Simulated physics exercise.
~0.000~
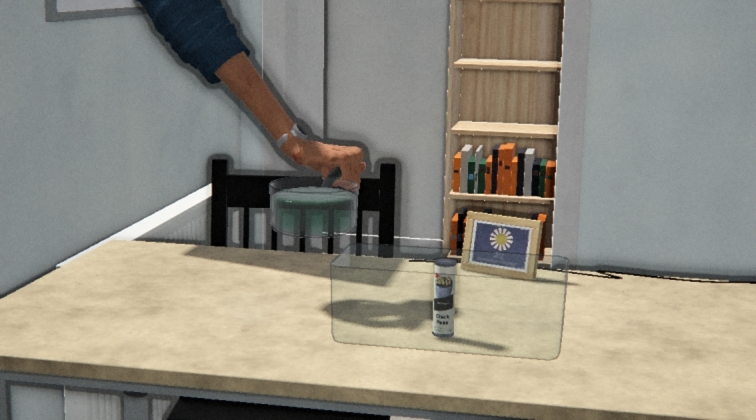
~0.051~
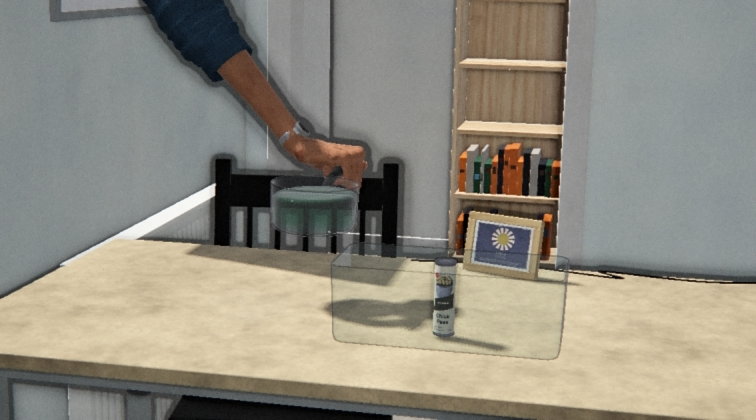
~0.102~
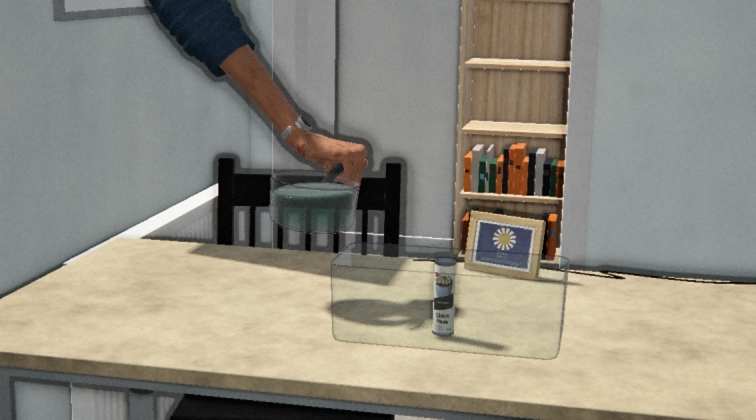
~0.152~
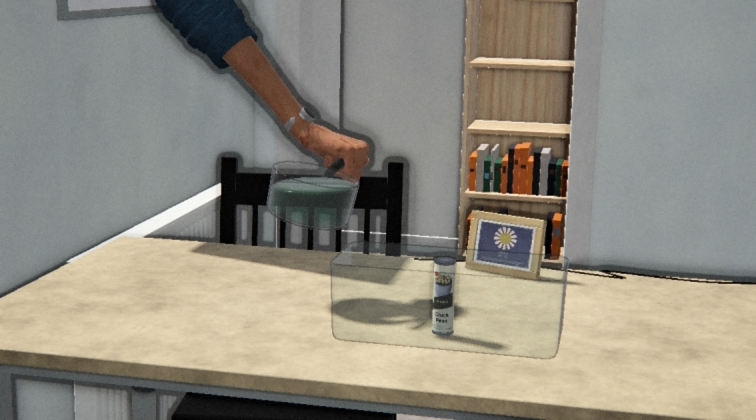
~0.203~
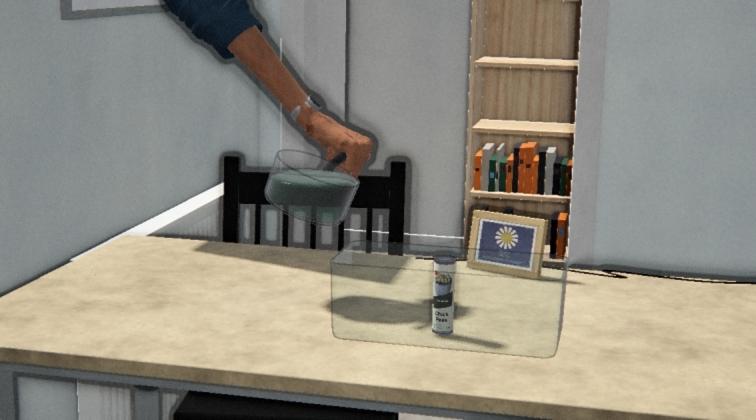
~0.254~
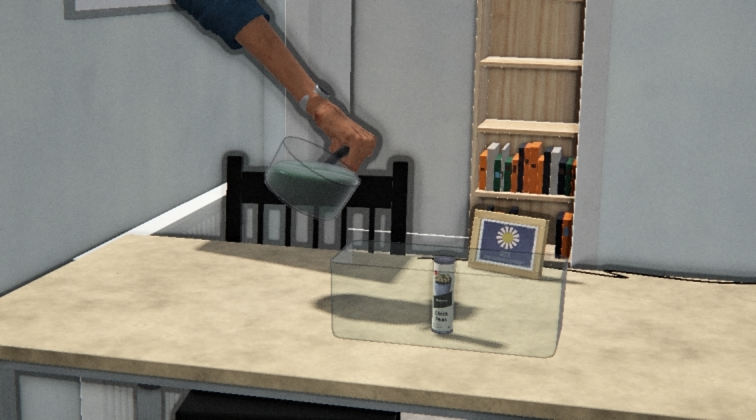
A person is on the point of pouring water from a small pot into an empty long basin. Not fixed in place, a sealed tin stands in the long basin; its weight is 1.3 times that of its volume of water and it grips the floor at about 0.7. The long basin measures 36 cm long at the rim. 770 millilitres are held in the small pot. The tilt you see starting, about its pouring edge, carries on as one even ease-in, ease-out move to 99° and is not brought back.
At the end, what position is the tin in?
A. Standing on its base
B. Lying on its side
The answer is B.
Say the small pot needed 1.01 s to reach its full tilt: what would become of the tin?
Result: Tin upright.
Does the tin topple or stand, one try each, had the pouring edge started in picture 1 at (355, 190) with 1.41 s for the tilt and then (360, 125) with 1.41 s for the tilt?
Try 1: Still standing; try 2: Still standing.
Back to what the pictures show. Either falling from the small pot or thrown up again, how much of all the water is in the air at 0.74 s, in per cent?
Roughly 14 %.
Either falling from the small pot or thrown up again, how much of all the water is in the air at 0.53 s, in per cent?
Around 46 in a hundred.
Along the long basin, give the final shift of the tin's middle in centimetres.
Roughly 8.0 cm.
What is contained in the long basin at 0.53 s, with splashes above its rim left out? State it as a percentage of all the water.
I'd estimate some 9 percent of the liquid.
By 0.53 s the tilt is 88° and 44 per cent is still to pour; the tin stands where it began.
By 0.74 s the tilt is 99° and 7 per cent is still to pour; the tin leans 8°.
By 0.95 s the tilt is 99° and 1 per cent is still to pour; the tin lies on its side.
By 1.18 s the tilt is 99° and 0 per cent is still to pour; the tin lies on its side.
At rest the tin lies on its side.
